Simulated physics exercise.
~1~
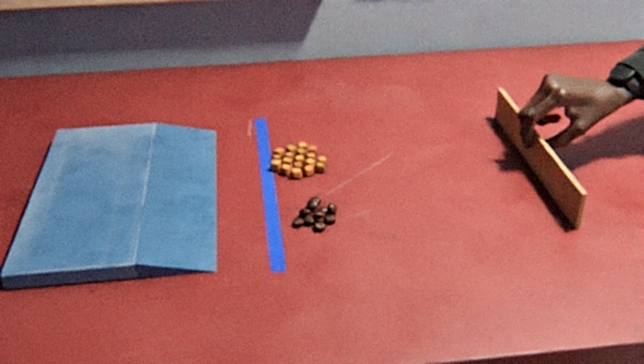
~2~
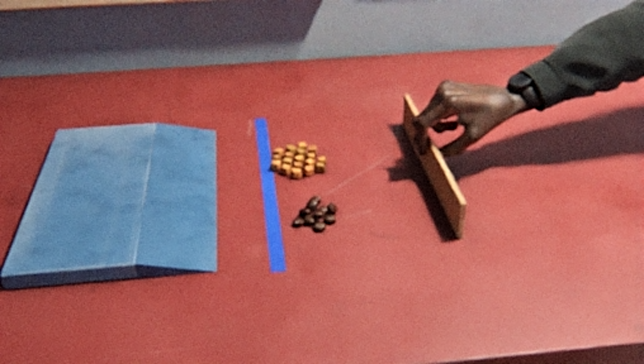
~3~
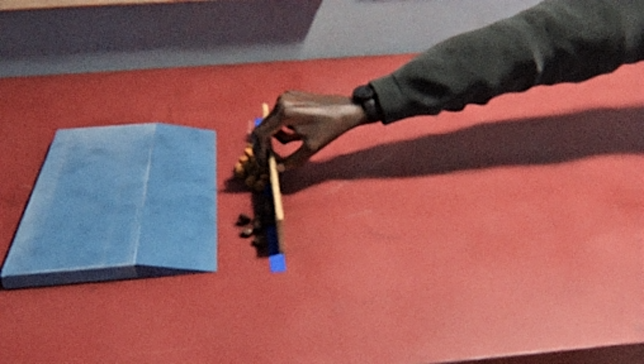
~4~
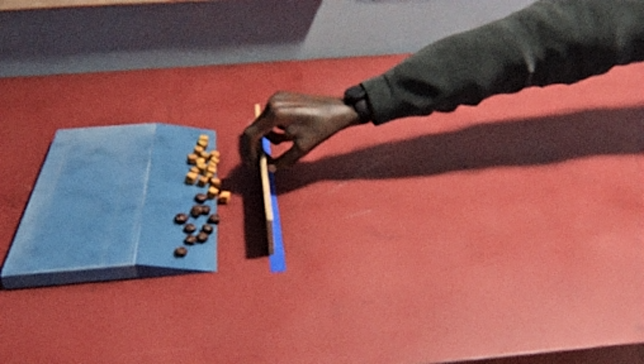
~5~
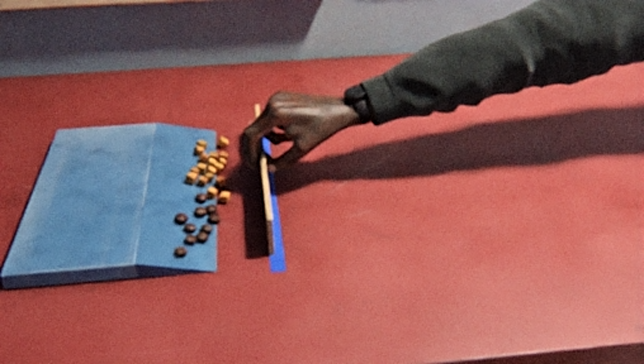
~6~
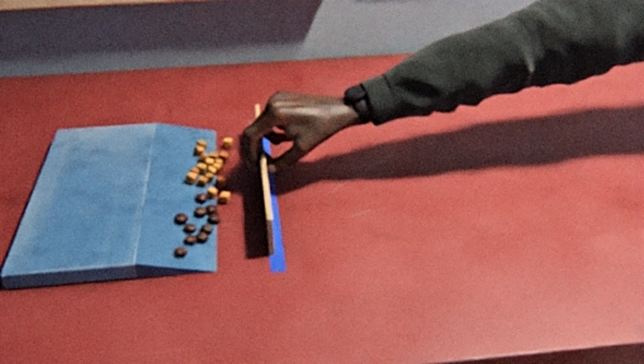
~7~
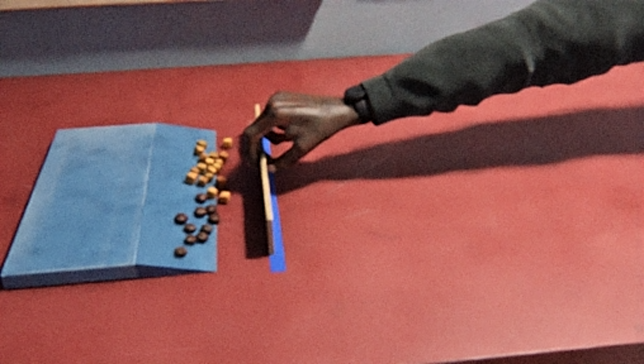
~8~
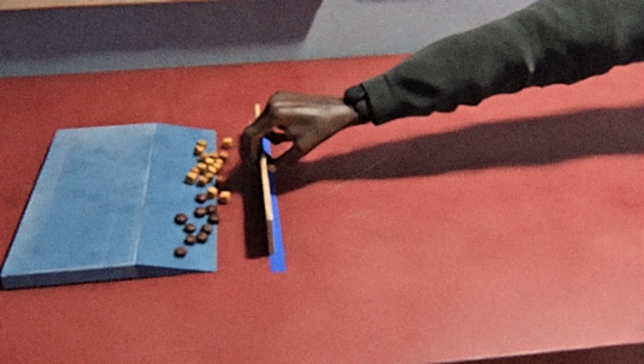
At the start, a hand holds a thin piece of card upright on a red table, to the right of a strip of blue tape, a cluster of orange-yellow bits, a smaller cluster of dark brown bits and a blue slab with a sloping edge. The hand sweeps the card left into both clusters, pushing them toward the slab. The card halts at the tape, and the bits scatter onward up the slope. They stop before the top, most dark bits resting on the slope and the orange-yellow ones split between slope and table, while the hand keeps holding the card.
